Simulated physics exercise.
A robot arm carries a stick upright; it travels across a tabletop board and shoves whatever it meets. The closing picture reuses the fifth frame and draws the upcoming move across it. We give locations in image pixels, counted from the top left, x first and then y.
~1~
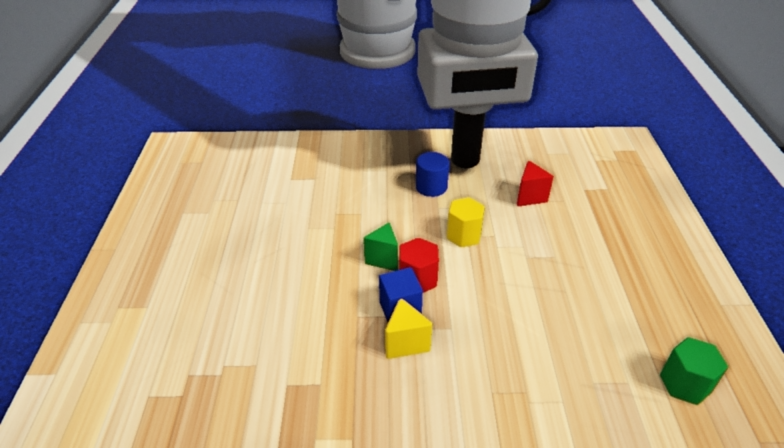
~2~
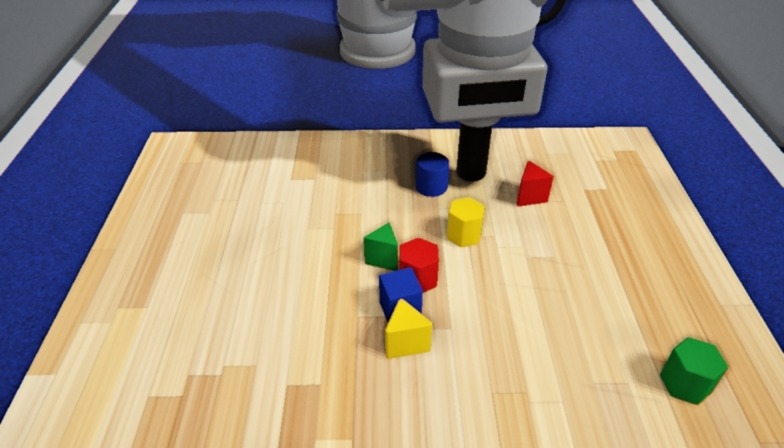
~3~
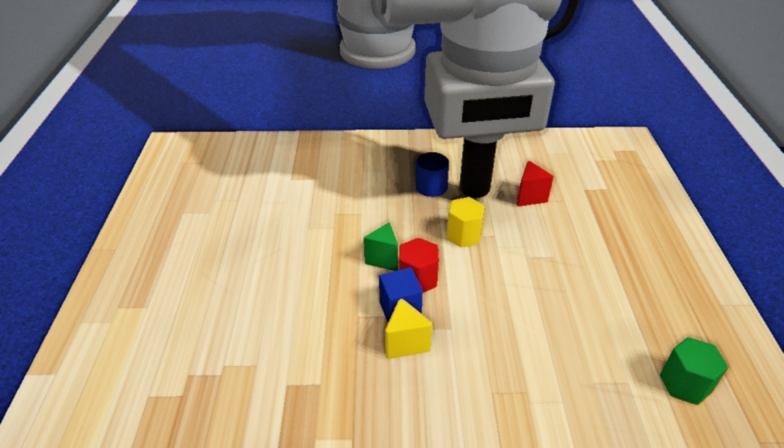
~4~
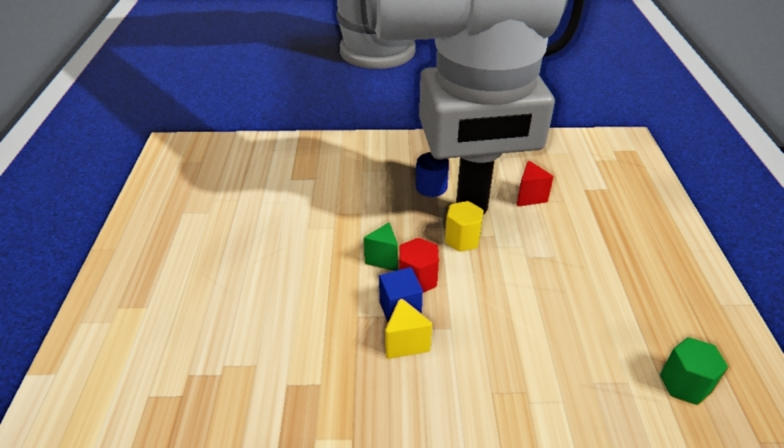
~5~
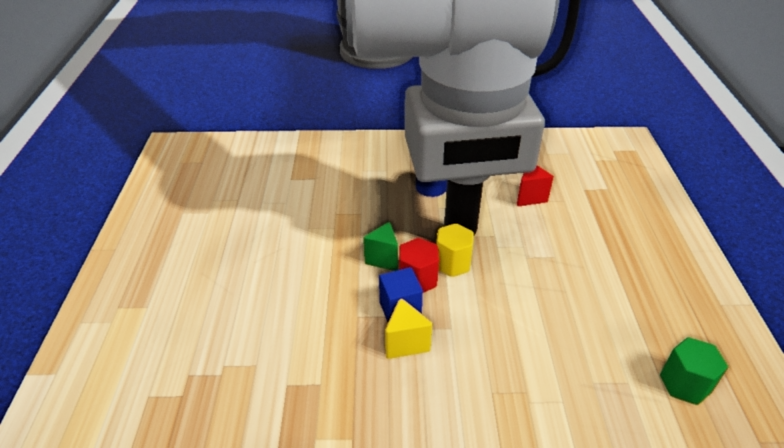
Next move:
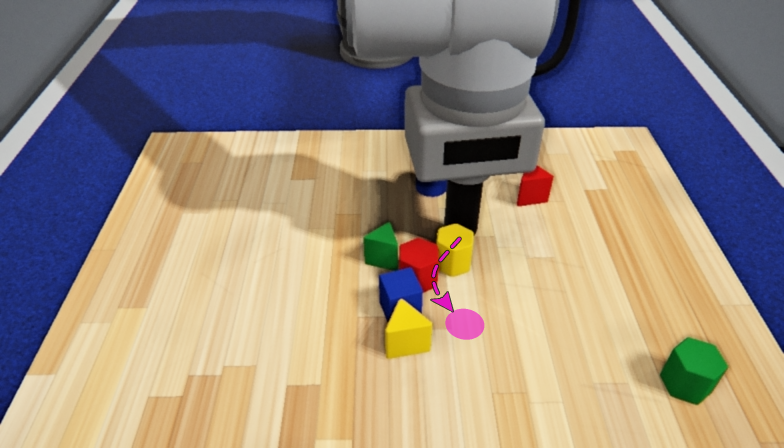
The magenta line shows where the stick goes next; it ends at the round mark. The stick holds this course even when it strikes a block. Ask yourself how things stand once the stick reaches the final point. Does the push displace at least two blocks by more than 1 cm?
Yes.
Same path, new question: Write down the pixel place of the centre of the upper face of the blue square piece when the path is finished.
I'd expect the centre of its top face to be at (372, 298).
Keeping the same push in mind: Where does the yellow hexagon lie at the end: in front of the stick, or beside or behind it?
Ahead to the end.
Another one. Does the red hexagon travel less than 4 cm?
That would be a yes.
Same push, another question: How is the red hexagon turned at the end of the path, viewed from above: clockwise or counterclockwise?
It swings round clockwise.
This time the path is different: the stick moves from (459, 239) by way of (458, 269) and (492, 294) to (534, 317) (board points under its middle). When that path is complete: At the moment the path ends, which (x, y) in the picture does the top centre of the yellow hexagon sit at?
At the end it should sit near (463, 282).
Path on the board, from (459, 239) via (439, 263) and (438, 294), ending at (465, 324).
On the path given first. One third of the way, stick (439, 255); blue square piece (392, 285), turned 25° anticlockwise; red hexagon (413, 258), turned 45° clockwise; yellow hexagon (455, 261), turned 65° anticlockwise.
Two thirds of the way, stick (439, 286); blue square piece (372, 298), turned 35° anticlockwise; red hexagon (403, 276), turned 95° clockwise; yellow hexagon (468, 292), turned 100° anticlockwise.
At the end, stick (466, 315); green triangle in place; blue square piece (372, 298), turned 35° anticlockwise; red hexagon (403, 276), turned 95° clockwise; yellow hexagon (501, 322), turned 105° anticlockwise.
